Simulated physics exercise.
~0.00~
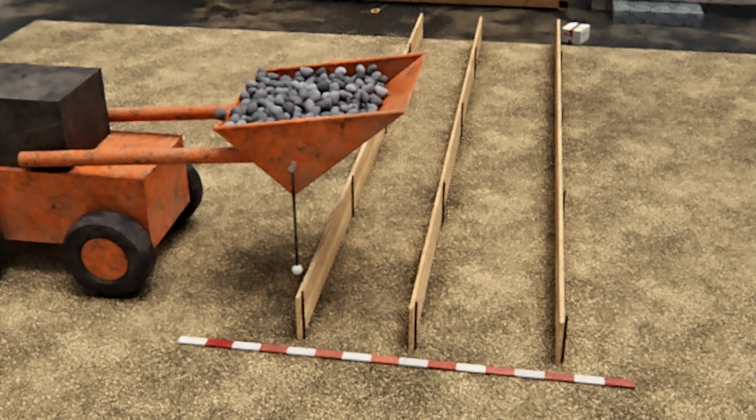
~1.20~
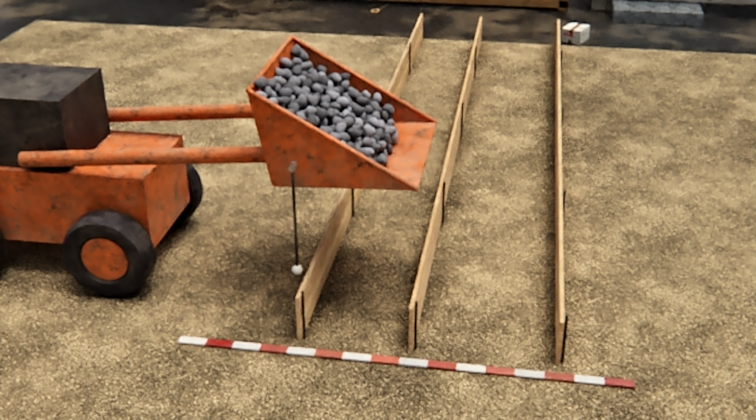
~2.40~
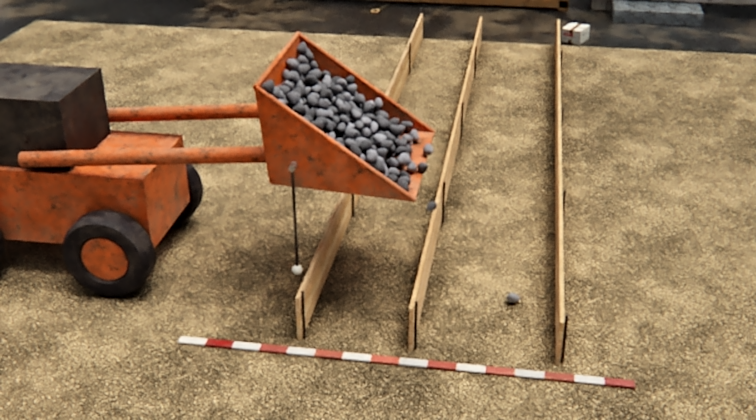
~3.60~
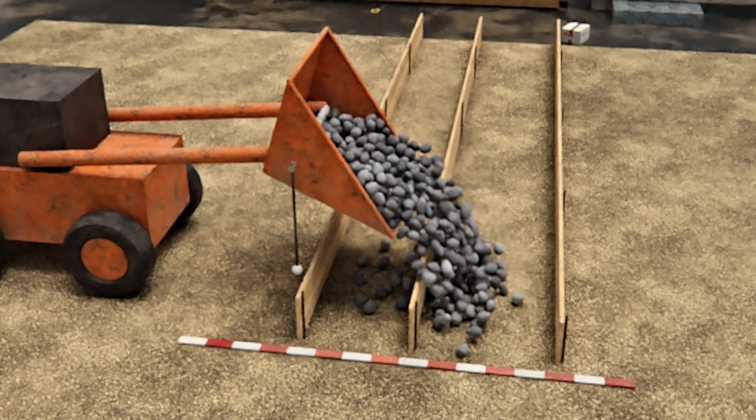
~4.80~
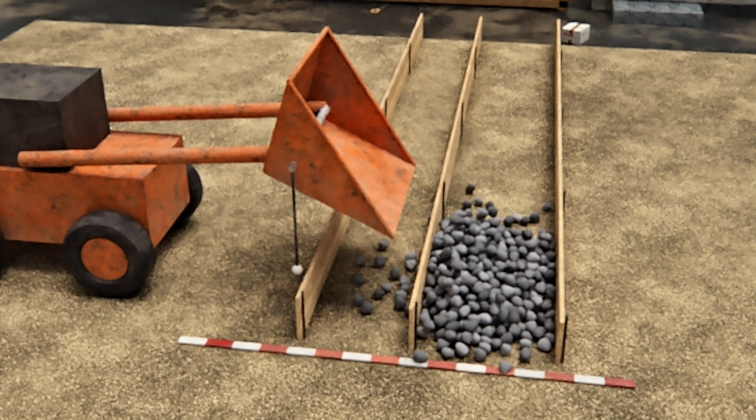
The orange bucket of a small loader, heaped with grey stones, tipped forward to the right and spilled them over the wooden boards until it was empty, leaving most piled between the middle and right boards and a few between the left two.
